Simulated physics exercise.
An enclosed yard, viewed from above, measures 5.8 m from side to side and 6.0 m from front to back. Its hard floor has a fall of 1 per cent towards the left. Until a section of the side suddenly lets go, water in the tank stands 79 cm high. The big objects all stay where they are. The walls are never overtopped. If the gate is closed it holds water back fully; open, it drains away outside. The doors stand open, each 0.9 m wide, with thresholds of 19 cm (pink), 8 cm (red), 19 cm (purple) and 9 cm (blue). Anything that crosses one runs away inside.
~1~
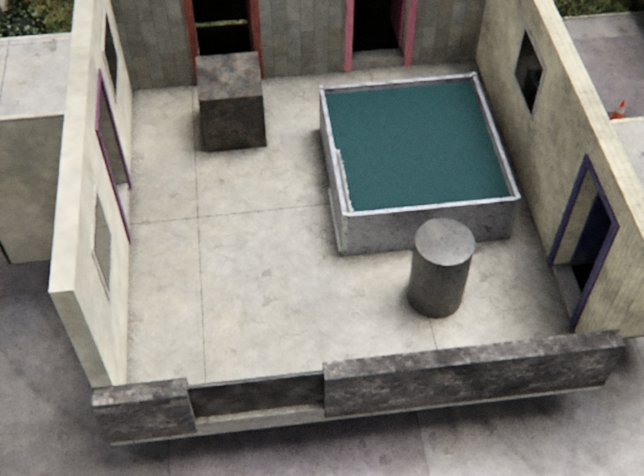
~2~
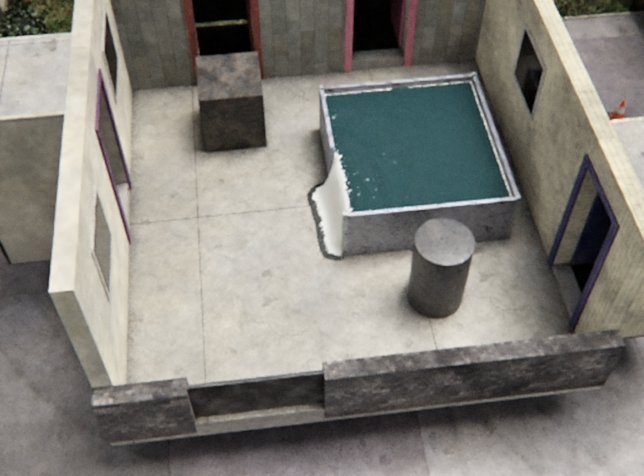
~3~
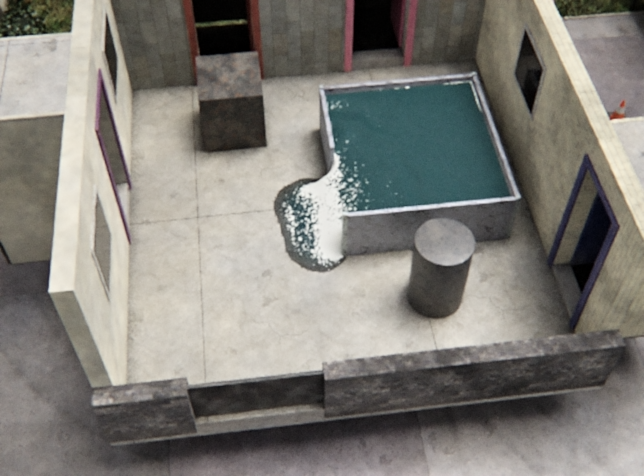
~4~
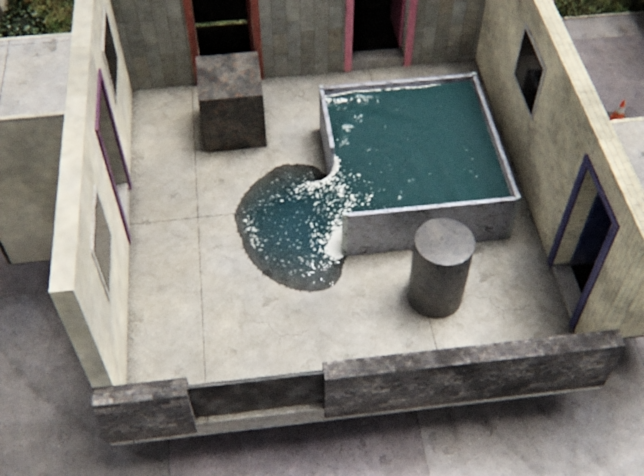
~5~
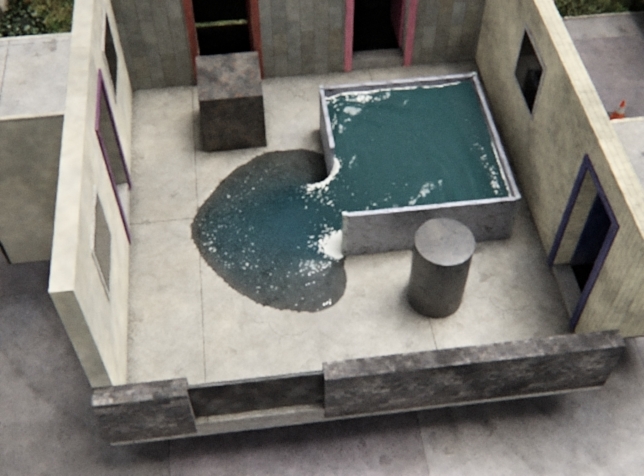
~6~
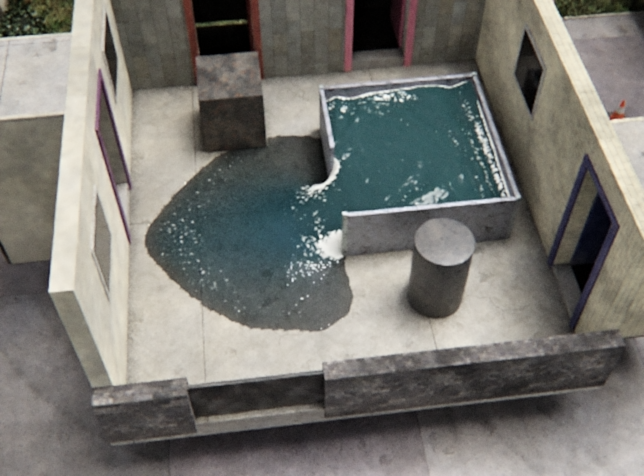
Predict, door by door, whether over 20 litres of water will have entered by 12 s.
Prediction: At the pink door, it will not. At the red door, over 20 litres will have entered. At the purple door, over 20 litres will have entered. At the blue door, over 20 litres will have entered.
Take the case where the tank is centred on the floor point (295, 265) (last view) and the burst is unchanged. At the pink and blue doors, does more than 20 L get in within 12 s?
Well, pink ends up inside the mark and blue ends up beyond the mark.
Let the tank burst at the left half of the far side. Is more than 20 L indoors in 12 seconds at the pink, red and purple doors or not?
So pink ends up past the limit, red past the limit, purple short of it.
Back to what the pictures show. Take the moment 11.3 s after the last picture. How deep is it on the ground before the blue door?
Depth: Approx. 12.0 cm.
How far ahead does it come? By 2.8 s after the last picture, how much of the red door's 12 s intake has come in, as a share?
Roughly 0 percent is in by then.
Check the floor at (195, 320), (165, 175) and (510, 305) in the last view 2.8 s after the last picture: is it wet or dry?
Soaked, soaked, untouched.
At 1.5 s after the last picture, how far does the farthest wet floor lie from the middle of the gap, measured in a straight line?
Roughly 4.2 m.
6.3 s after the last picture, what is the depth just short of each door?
Depths: Pink door 4 cm, red door 13 cm, purple door 16 cm, blue door 14 cm.
Then, 0.7 s after the last picture water covers 40 % of the floor and is deepest (46 cm) near (331, 231); pink door not reached, red door not reached, purple door 35 cm at the sill, 24 L in, blue door not reached.
Then, 1.5 s after the last picture water covers 45 % of the floor and is deepest (56 cm) near (127, 401); pink door not reached, red door not reached, purple door 38 cm at the sill, 95 L in, blue door not reached.
Then, 2.8 s after the last picture water covers 60 % of the floor and is deepest (34 cm) near (129, 273); pink door not reached, red door 12 cm at the sill, 1 L in, purple door 26 cm at the sill, 177 L in, blue door not reached.
Then, 6.3 s after the last picture water covers 100 % of the floor and is deepest (22 cm) near (132, 113); pink door 4 cm at the sill, 0 L in, red door 13 cm at the sill, 45 L in, purple door 16 cm at the sill, 210 L in, blue door 14 cm at the sill, 34 L in.
Then, 11.3 s after the last picture water covers 100 % of the floor and is deepest (22 cm) near (268, 131); pink door 15 cm at the sill, 0 L in, red door 14 cm at the sill, 80 L in, purple door 13 cm at the sill, 211 L in, blue door 12 cm at the sill, 78 L in.
